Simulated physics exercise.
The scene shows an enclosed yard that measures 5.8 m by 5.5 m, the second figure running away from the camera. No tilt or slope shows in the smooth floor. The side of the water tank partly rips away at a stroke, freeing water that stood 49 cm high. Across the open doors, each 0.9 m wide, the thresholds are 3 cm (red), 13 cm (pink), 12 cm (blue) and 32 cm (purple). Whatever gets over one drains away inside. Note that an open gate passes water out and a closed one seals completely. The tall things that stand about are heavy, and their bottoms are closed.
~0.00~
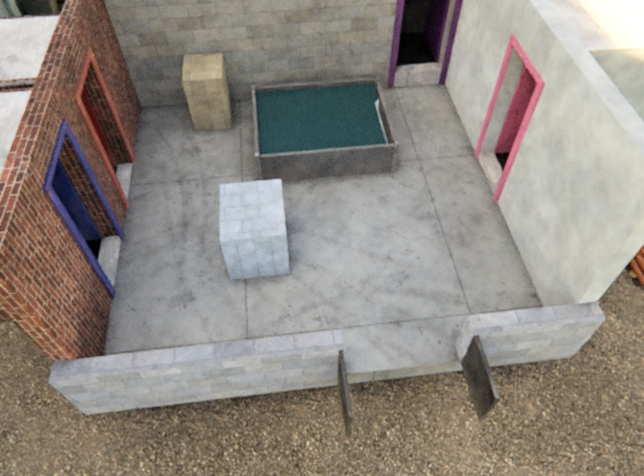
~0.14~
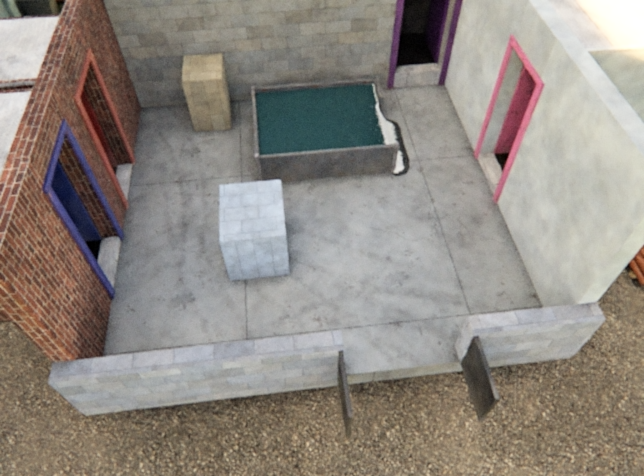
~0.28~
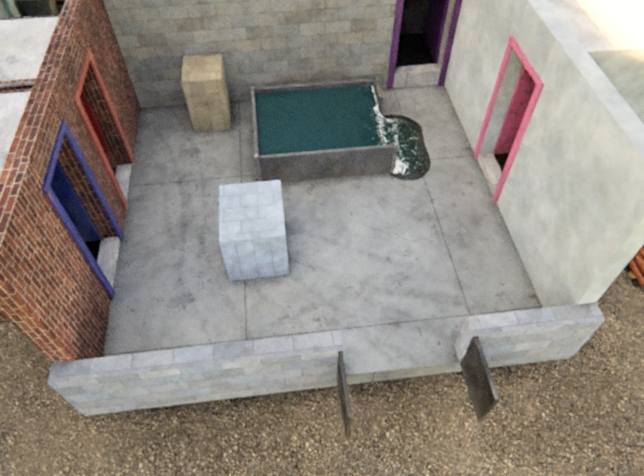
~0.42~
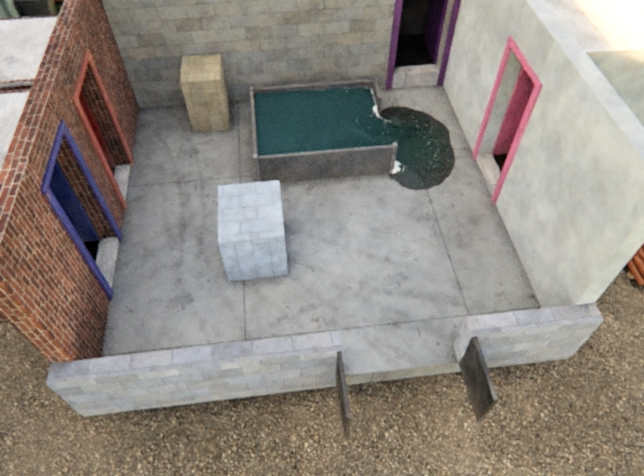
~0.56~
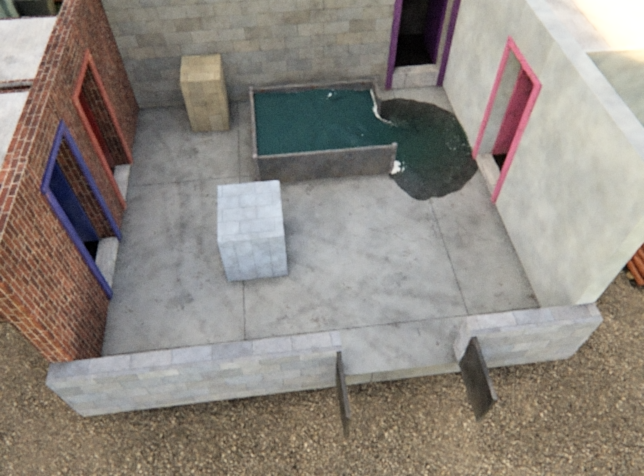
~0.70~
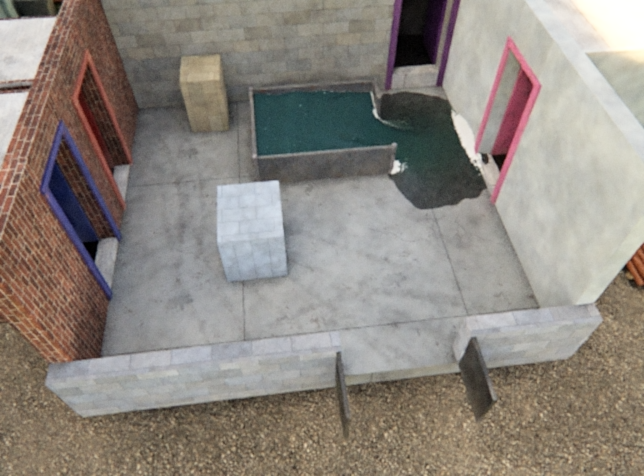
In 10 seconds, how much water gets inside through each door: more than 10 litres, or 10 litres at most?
One by one: At the red door the limit will not be outstripped; at the pink door the limit will be outstripped; at the blue door the limit will not be outstripped; at the purple door the limit will not be outstripped.
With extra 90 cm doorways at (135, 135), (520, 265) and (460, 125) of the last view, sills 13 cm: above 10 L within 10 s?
Check each in turn: The first fails, the second fails, the third succeeds.
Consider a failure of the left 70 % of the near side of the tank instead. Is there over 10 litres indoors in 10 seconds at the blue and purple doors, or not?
Blue short, purple short.
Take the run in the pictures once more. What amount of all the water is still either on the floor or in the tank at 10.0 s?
I'd say close to 84 percent is still there.
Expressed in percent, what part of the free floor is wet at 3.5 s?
I'd say around 40 % is wet.
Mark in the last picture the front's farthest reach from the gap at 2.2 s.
Around pixel (547, 334).
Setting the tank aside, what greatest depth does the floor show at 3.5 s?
About 22 cm.
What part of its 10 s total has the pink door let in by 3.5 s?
By that time, around 90 per cent.
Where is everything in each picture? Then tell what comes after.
The first frame shows still water, 49 cm deep, in the water tank at (321, 118).
In the second frame, the front is at (403, 171), 0.7 m from the gap at (385, 139); 0.2 m2 of floor is under water; 49 cm left at the back of the water tank.
In the third frame, water pours out at (384, 140) and has run 0.9 m, to (414, 175); typically 8 cm deep outside, 49 cm at the water tank's back.
In the fourth frame, water pours out at (383, 141) and has run 1.2 m, to (441, 127); typically 6 cm deep outside, 49 cm at the water tank's back.
In the fifth frame, water pours out at (383, 141) and has run 1.6 m, to (475, 160); typically 5 cm deep outside, 49 cm at the water tank's back.
In the sixth frame, water pours out at (382, 141) and has run 1.9 m, to (485, 183); typically 6 cm deep outside, 48 cm at the water tank's back.
After 1.4 s water covers 15 % of the floor and is deepest (33 cm) near (466, 148); red door not reached, pink door 25 cm at the sill, 11 L in, blue door not reached, purple door 10 cm at the sill, 0 L in.
After 2.2 s water covers 25 % of the floor and is deepest (32 cm) near (439, 86); red door not reached, pink door 25 cm at the sill, 52 L in, blue door not reached, purple door 23 cm at the sill, 0 L in.
After 3.5 s water covers 40 % of the floor and is deepest (22 cm) near (444, 98); red door not reached, pink door 18 cm at the sill, 95 L in, blue door not reached, purple door 19 cm at the sill, 0 L in.
After 6.0 s water covers 70 % of the floor and is deepest (16 cm) near (236, 108); red door not reached, pink door 12 cm at the sill, 107 L in, blue door not reached, purple door 12 cm at the sill, 0 L in.
After 10.0 s water covers 95 % of the floor and is deepest (10 cm) near (236, 108); red door 3 cm at the sill, 0 L in, pink door 7 cm at the sill, 107 L in, blue door 7 cm at the sill, 0 L in, purple door 7 cm at the sill, 0 L in.
